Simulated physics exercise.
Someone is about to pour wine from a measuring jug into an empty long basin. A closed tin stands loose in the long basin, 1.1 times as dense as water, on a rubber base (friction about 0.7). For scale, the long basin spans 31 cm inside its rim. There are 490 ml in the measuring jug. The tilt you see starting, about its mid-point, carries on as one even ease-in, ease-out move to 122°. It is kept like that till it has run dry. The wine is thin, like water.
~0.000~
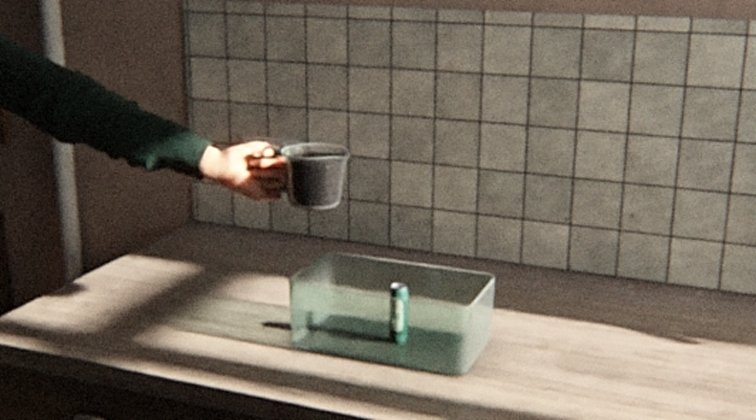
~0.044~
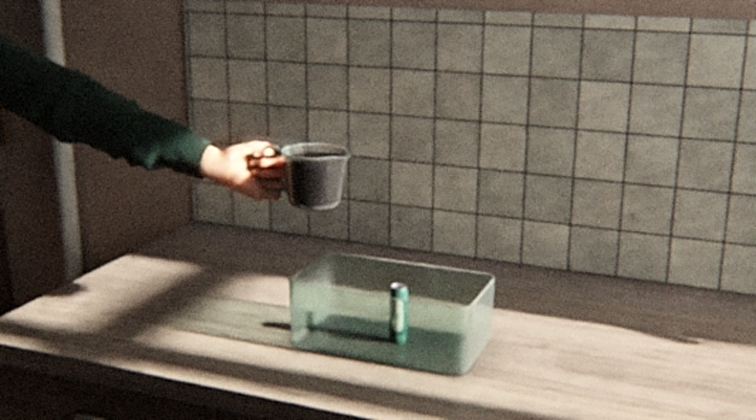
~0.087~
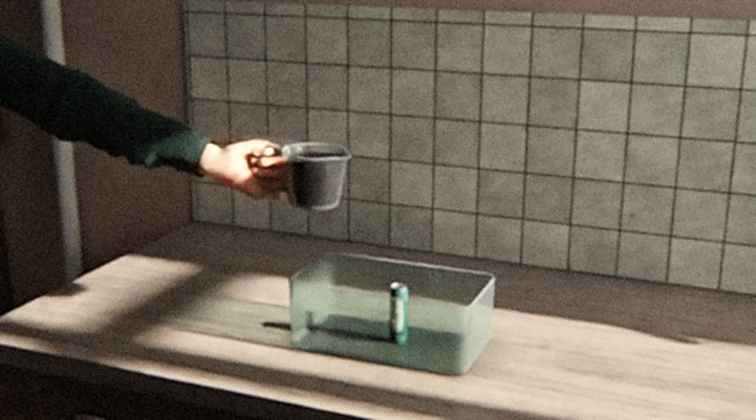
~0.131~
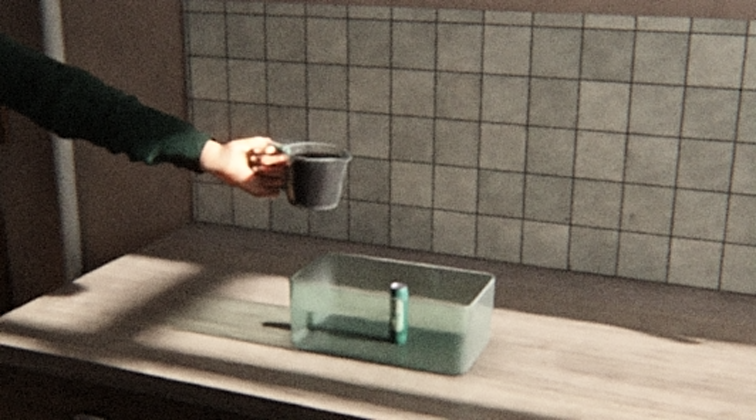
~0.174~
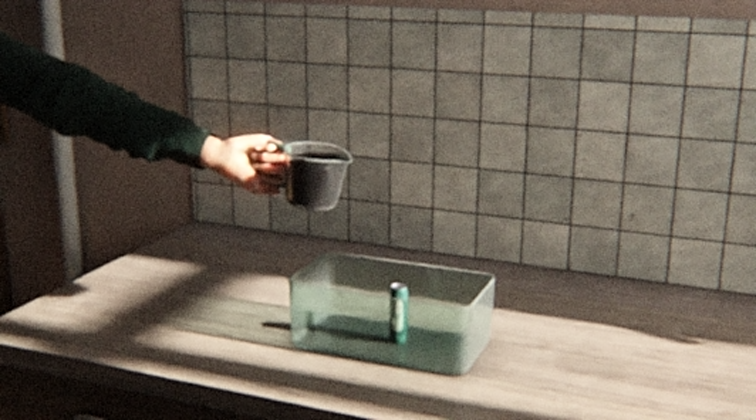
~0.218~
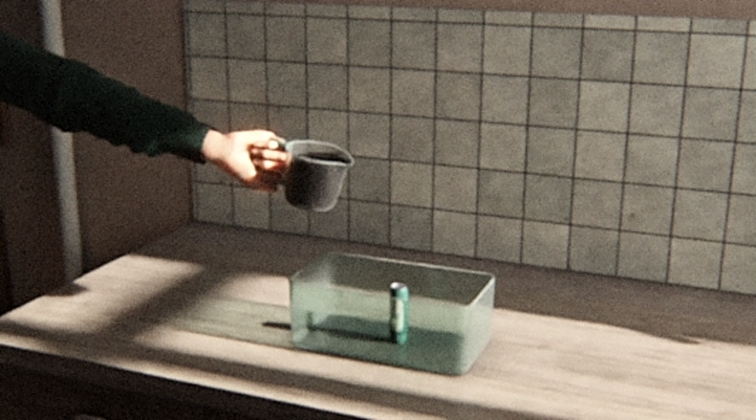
A hand in a dark green sleeve, reaching in from the left, holds a dark grey measuring jug level in the air, then slowly tilts it slightly to the right. Below it, a clear greenish long basin stands on a pale wooden counter, with a small green and white tin upright inside. The fixed view looks slightly down towards a grey tiled wall, with shadows across the wood.
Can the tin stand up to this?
It topples.
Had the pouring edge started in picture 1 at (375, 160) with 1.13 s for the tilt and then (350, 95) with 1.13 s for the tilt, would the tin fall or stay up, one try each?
First it remains upright; then it falls.
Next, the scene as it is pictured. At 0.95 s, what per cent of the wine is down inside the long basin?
About 84 per cent.
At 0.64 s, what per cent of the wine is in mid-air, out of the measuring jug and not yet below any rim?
About 28 per cent.
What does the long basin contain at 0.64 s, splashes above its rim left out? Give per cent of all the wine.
About 12 per cent.
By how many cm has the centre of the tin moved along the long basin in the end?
Some 8.5 cm.
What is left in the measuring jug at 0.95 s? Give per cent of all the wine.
Near 4 in a hundred.
By 0.64 s the tilt is 74° and 61 per cent is still to pour; the tin stands where it began.
By 0.95 s the tilt is 115° and 4 per cent is still to pour; the tin leans 16°.
By 1.28 s the tilt is 122° and 0 per cent is still to pour; the tin lies on its side.
By 1.63 s the tilt is 122° and 0 per cent is still to pour; the tin lies on its side.
At rest the tin lies on its side.
